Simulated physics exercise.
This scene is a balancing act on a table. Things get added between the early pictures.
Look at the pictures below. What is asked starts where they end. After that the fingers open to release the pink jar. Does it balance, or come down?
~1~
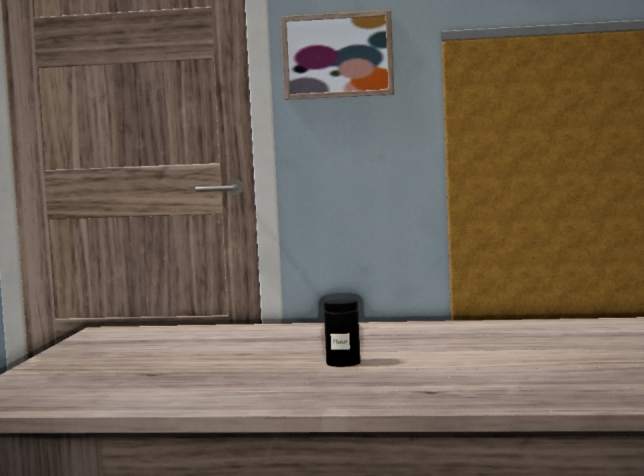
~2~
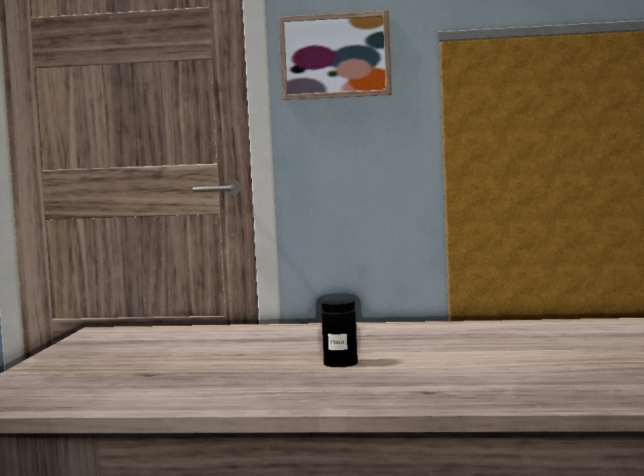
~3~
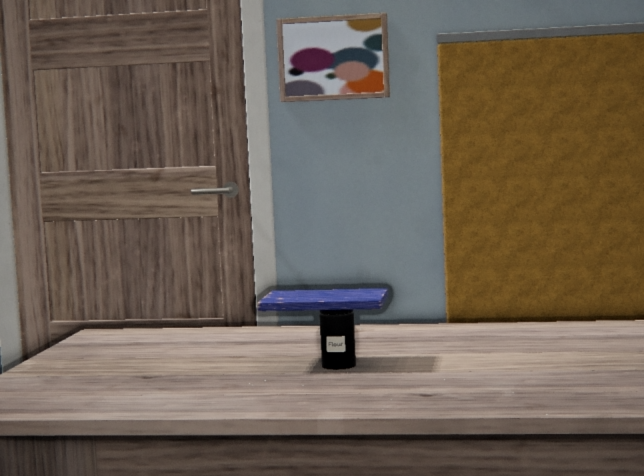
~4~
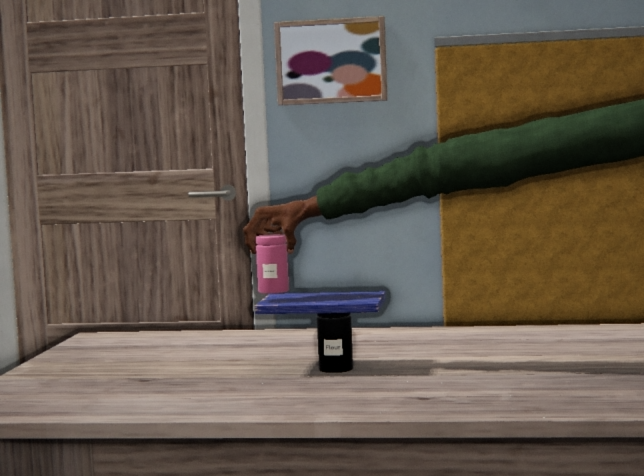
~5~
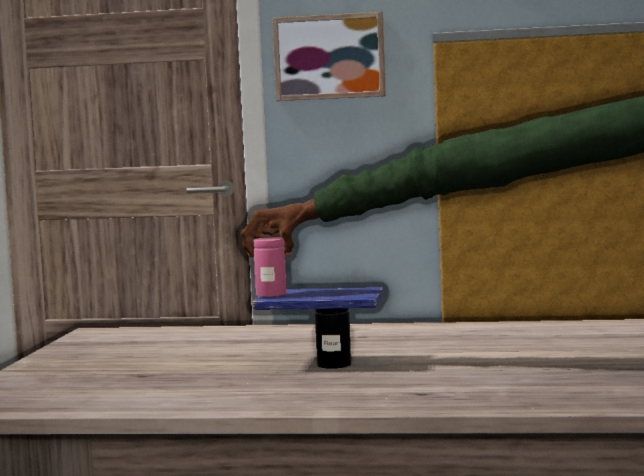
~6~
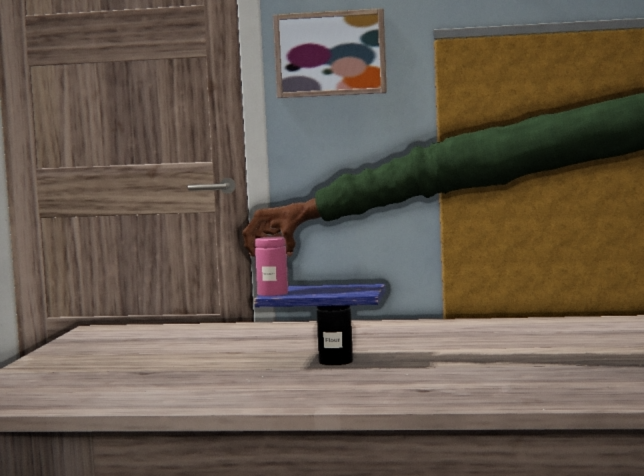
Nice try - it doesn't all stay together, though.
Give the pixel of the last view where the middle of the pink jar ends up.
In the final view it sits at roughly (192, 353).
Then, 0.30 s later than the last frame, pink jar now fallen; blue board tilted by 51°.
Then, 0.40 s later than the last frame, blue board tilted by 63°.
Then, 0.60 s later than the last frame, blue board now fallen.
When it is over, fallen, blue board and pink jar; black jar as before. End places, in pixels of the last picture, pink jar near (193, 352). The stack loses its balance.
